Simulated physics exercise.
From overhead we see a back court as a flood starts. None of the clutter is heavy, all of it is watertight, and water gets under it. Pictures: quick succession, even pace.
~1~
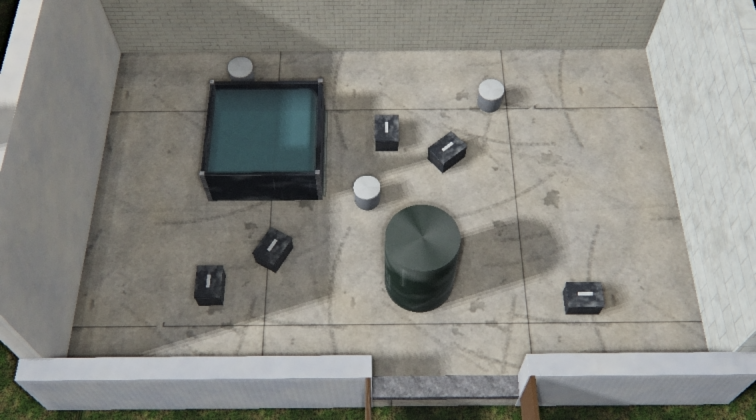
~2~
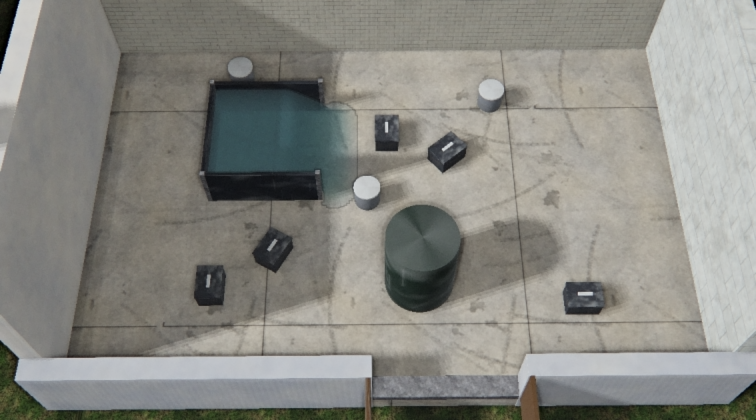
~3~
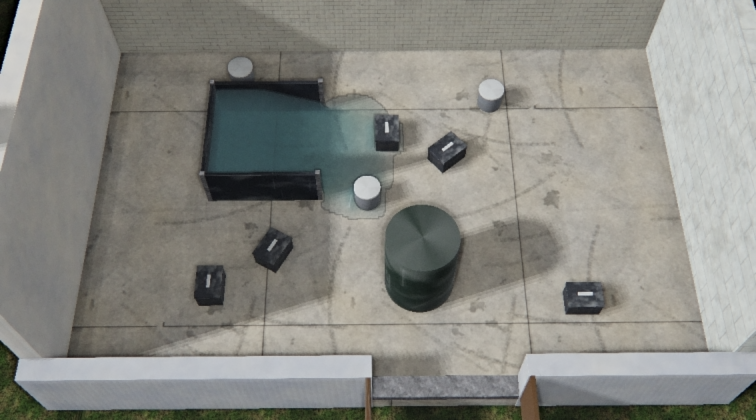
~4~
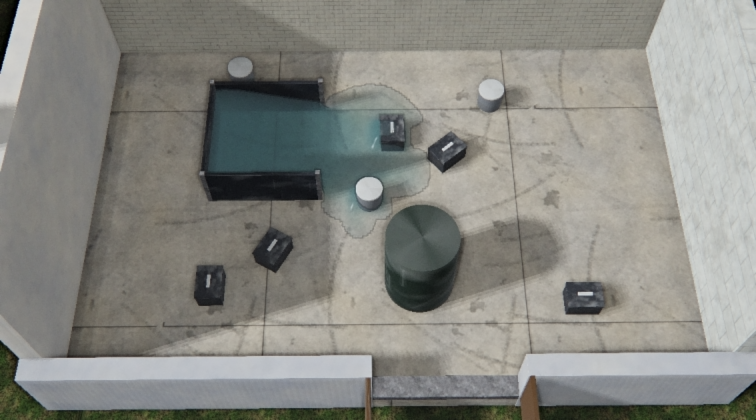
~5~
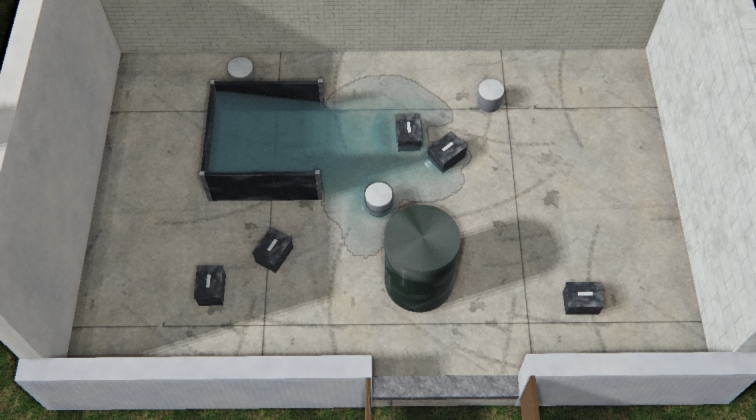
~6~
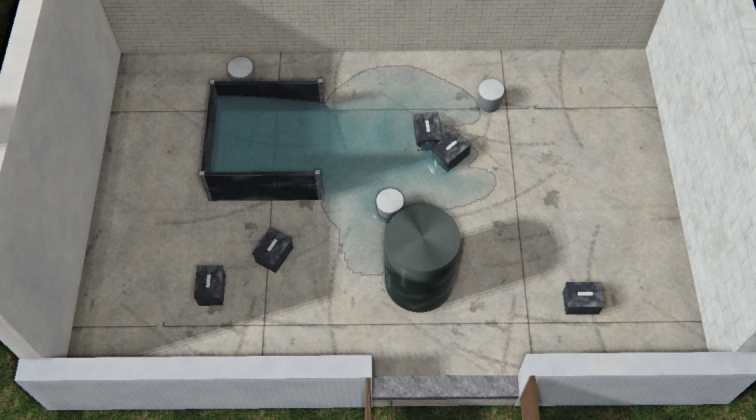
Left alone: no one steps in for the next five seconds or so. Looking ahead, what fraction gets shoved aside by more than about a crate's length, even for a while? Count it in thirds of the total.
I expect the share pushed well aside to be a third to two thirds.
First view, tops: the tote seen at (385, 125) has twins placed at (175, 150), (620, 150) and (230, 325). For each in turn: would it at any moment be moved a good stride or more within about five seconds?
The first sits tight, the second sits tight, the third sits tight.
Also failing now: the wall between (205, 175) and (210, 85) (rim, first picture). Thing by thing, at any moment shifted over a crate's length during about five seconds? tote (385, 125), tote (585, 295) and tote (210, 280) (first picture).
In turn: Stayed within it, stayed within it, stayed within it.
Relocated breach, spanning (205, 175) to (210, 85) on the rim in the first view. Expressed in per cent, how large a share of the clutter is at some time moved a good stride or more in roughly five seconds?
Estimate: Close to 10 per cent.
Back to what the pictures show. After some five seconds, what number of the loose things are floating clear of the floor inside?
0.
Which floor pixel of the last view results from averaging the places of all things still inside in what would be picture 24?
Mean position: Approx. (456, 187) px.
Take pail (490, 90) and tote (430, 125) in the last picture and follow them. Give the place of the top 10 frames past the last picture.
Estimate: First at (553, 61), second at (558, 94), approximately.
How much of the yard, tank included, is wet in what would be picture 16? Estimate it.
About 55 in a hundred.
A moment on, 2 of 8 are well off their spots; 0 afloat.
Next, 4 of 8 are well off their spots; 0 afloat.
Later, 4 of 8 are well off their spots; 1 afloat.
In the end, 4 of 8 are well off their spots, and 4 have been at some point; 0 afloat.
